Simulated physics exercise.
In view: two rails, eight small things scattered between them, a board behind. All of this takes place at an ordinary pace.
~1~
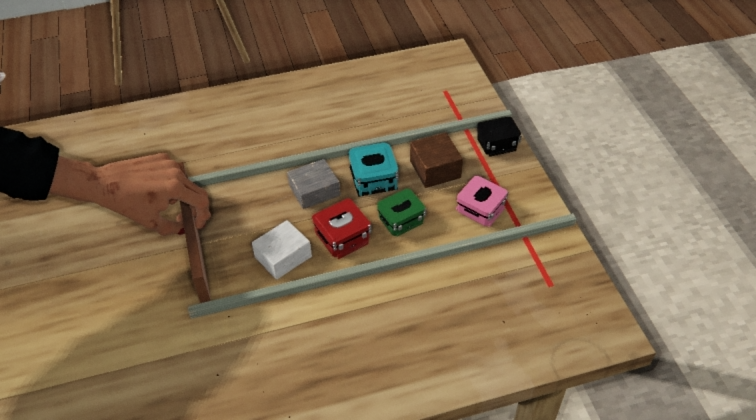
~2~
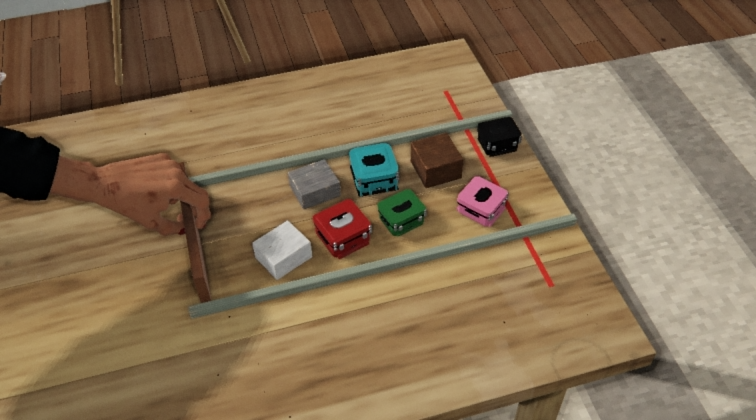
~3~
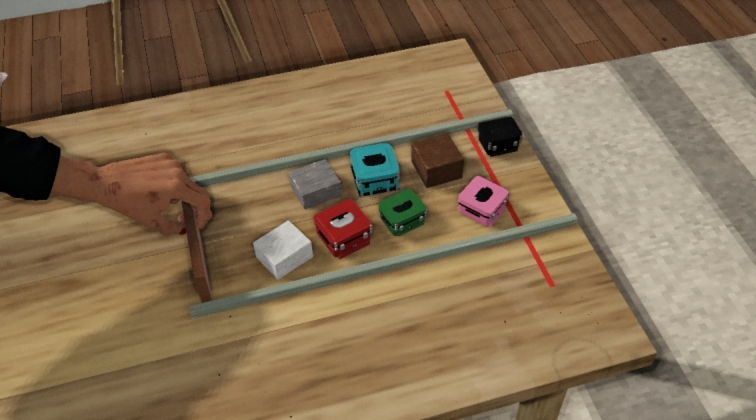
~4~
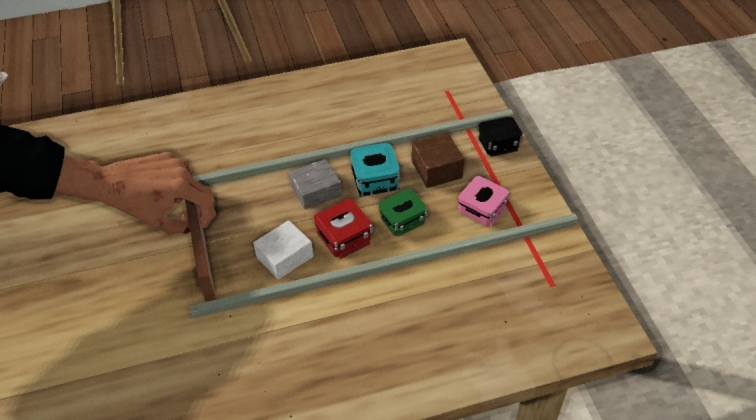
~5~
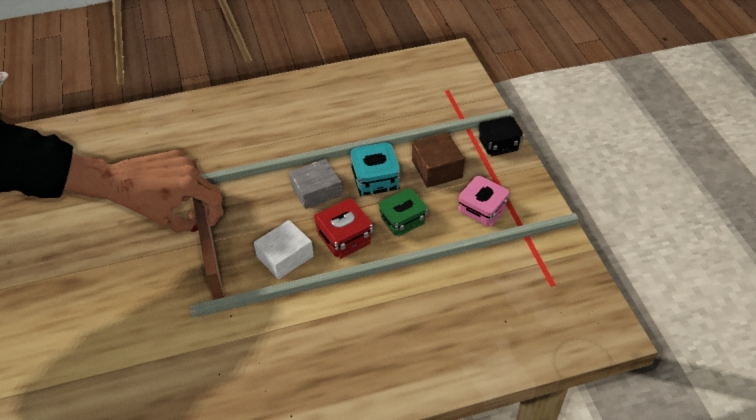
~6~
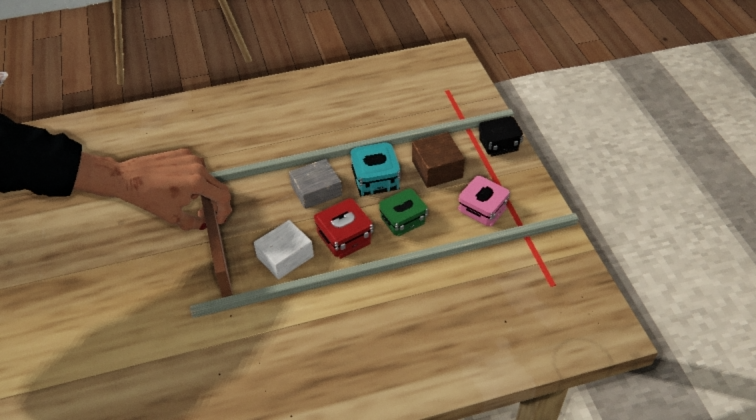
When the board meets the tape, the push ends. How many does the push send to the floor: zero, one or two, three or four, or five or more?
Missing from the table at the end: Five or more.
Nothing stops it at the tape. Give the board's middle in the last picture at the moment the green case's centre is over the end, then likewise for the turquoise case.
The middle is at (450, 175) when it's the green case, and at (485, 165) when it's the turquoise case.
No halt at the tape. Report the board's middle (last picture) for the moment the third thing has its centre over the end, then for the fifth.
At (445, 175) for the third, at (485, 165) for the fifth.
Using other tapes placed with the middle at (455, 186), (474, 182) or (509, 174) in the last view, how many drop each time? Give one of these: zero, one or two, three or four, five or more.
One after another: Three to four, 3 or 4, five or more.
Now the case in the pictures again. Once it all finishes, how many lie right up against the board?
Count recorded: 2.
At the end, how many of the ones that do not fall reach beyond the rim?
Expected count: 0.
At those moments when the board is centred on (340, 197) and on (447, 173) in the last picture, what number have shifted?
The first number is 6, the next one 8.
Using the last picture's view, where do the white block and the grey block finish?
In order, first (533, 199), then (501, 145).
A little later, none off yet; black case at rest near (500, 137); pink case at rest near (483, 202); brown block at rest near (438, 160).
Next, none off yet; black case at rest near (500, 137); pink case shifted about its own width near (531, 196); brown block shifted about its own width near (469, 153).
Later still, two off so far; black case dropping near (549, 220); pink case dropping near (586, 249); brown block shifted well along near (534, 139).
When it is over, the number that fall off is five or more; down, red case, turquoise case, green case, brown block, pink case and black case.
